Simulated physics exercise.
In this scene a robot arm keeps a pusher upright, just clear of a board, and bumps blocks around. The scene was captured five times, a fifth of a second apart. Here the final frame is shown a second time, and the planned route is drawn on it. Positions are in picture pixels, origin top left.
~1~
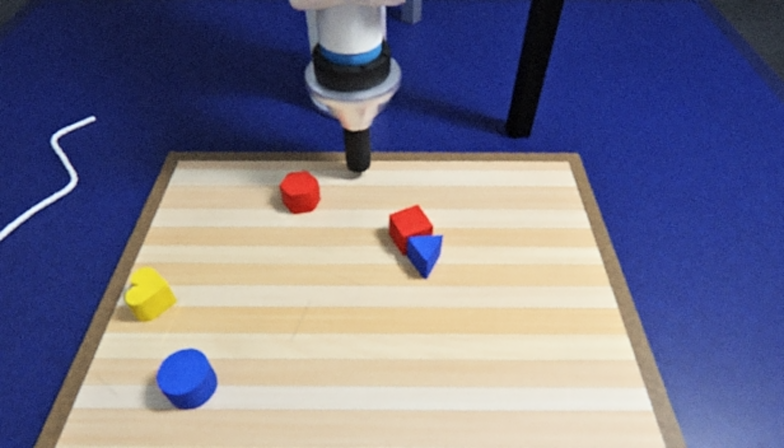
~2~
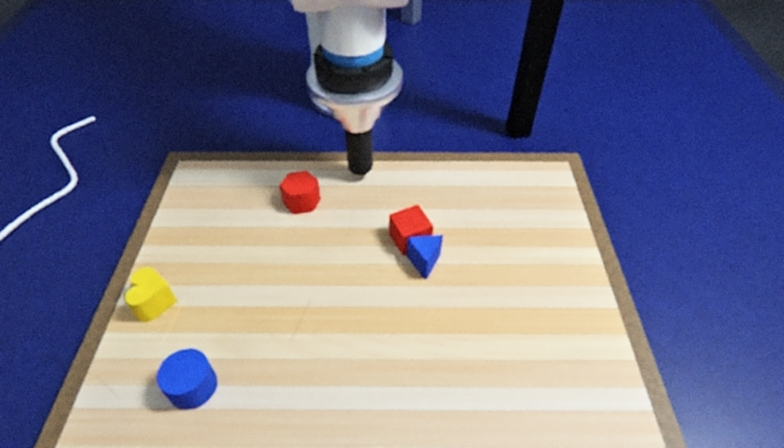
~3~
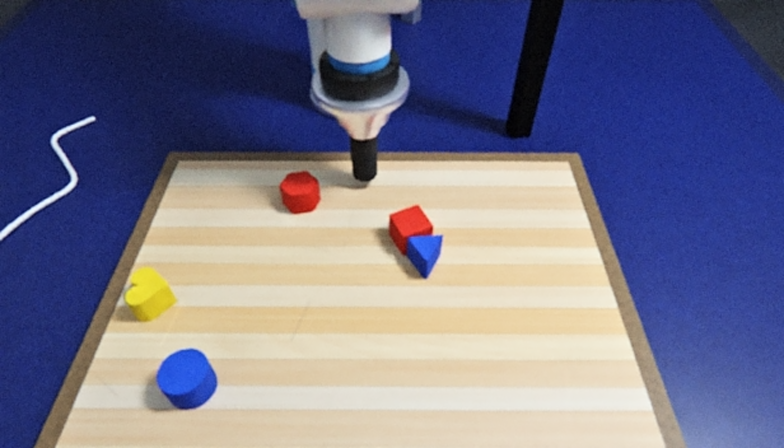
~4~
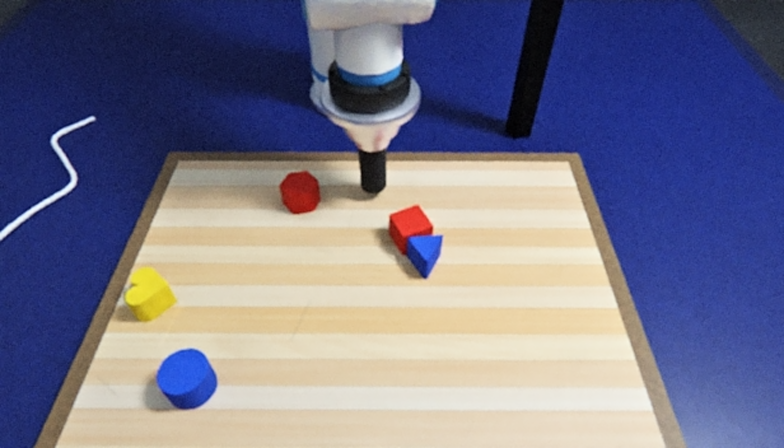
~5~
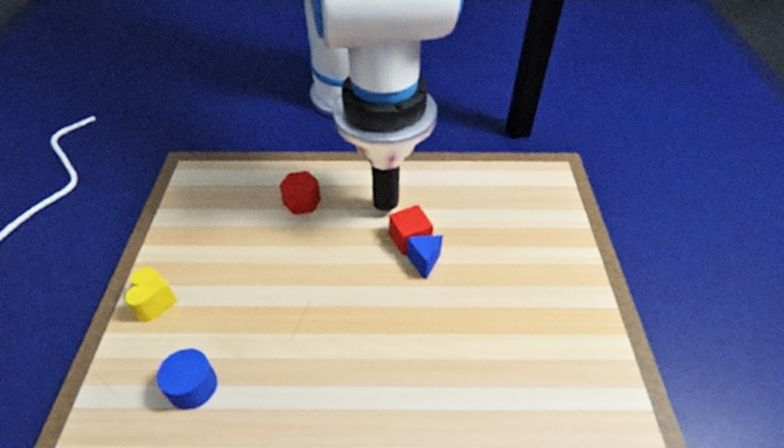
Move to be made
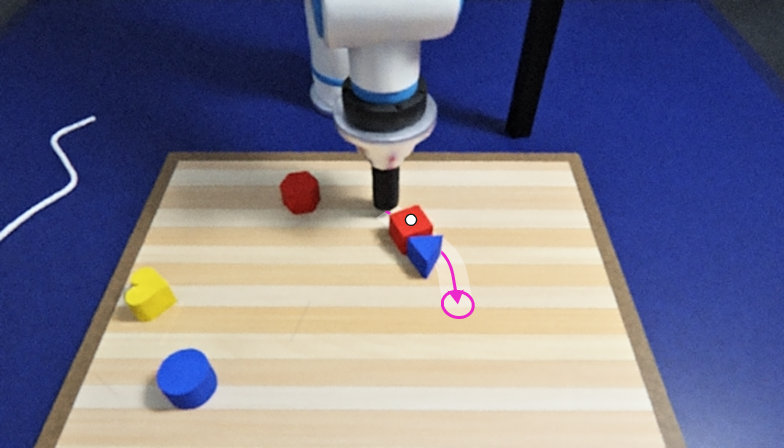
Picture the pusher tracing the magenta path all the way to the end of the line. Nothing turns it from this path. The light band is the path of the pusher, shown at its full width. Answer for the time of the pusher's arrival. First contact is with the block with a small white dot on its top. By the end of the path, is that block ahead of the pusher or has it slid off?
I expect it to be in front.
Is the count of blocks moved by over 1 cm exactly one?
It seems not.
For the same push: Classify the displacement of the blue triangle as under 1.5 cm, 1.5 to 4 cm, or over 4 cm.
Ends over 4 cm away.
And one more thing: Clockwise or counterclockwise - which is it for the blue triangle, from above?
Looking down, my answer is that the blue triangle rotates clockwise.
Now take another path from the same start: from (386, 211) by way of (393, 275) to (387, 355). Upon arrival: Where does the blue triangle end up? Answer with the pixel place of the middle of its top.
By then it is at (457, 260).
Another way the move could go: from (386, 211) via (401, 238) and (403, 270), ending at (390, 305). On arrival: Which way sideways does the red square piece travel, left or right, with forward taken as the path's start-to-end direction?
Well, taking the path from its start to its end as straight ahead, the red square piece moves to the left.
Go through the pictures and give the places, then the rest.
The first picture shows pusher's lower end (359, 166); red square piece (411, 220); blue triangle (426, 244).
The second picture shows pusher (360, 168); blocks still.
The third picture shows pusher (365, 174); blocks still.
The fourth picture shows pusher (374, 186); blocks still.
The fifth picture shows pusher (386, 203); red square piece (411, 220); blue triangle (426, 244).
Drawn move, from (386, 211) through (419, 235) and (449, 263) to (458, 304); the dot is on the red square piece.
On the path given first. One third of the way, pusher (419, 227); red square piece (428, 239), turned 20° clockwise; blue triangle (435, 262).
Two thirds of the way, pusher (451, 256); red square piece (451, 273), turned 50° clockwise; blue triangle (444, 298), turned 30° clockwise.
At the end, pusher (459, 297); red square piece (455, 317), turned 55° clockwise; blue triangle (441, 344), turned 35° clockwise.
